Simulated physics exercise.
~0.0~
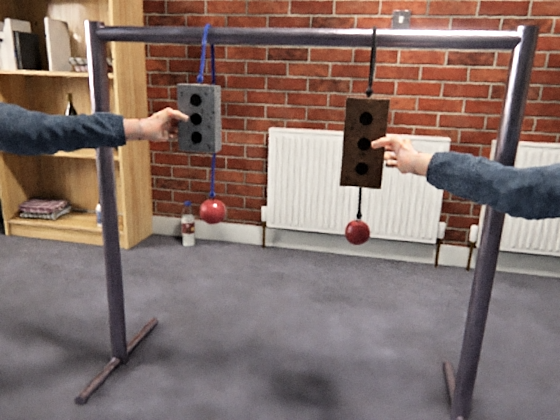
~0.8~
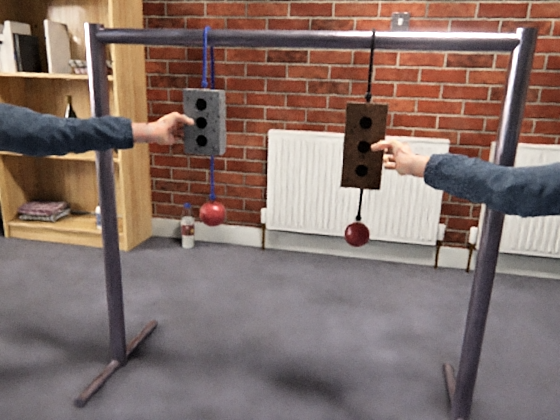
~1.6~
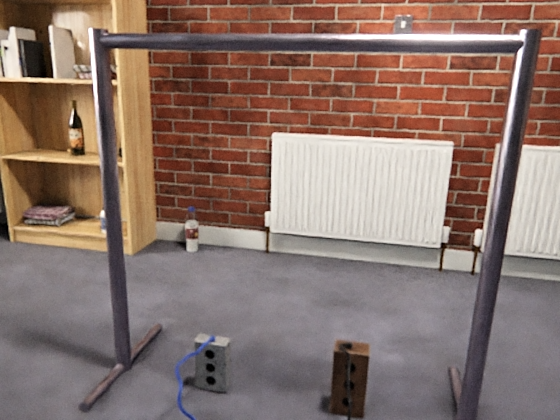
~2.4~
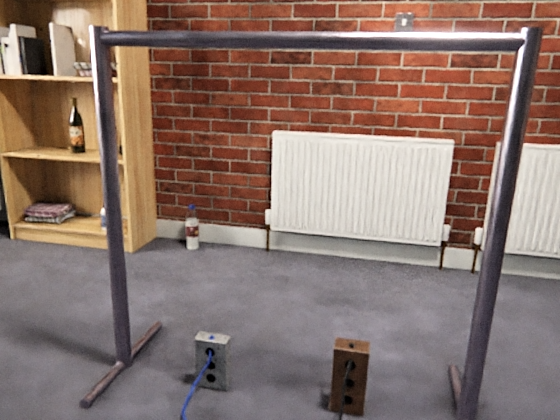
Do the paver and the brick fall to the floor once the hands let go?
Yes, both of them drop. The paver and the brick end up on the floor beneath the bar.
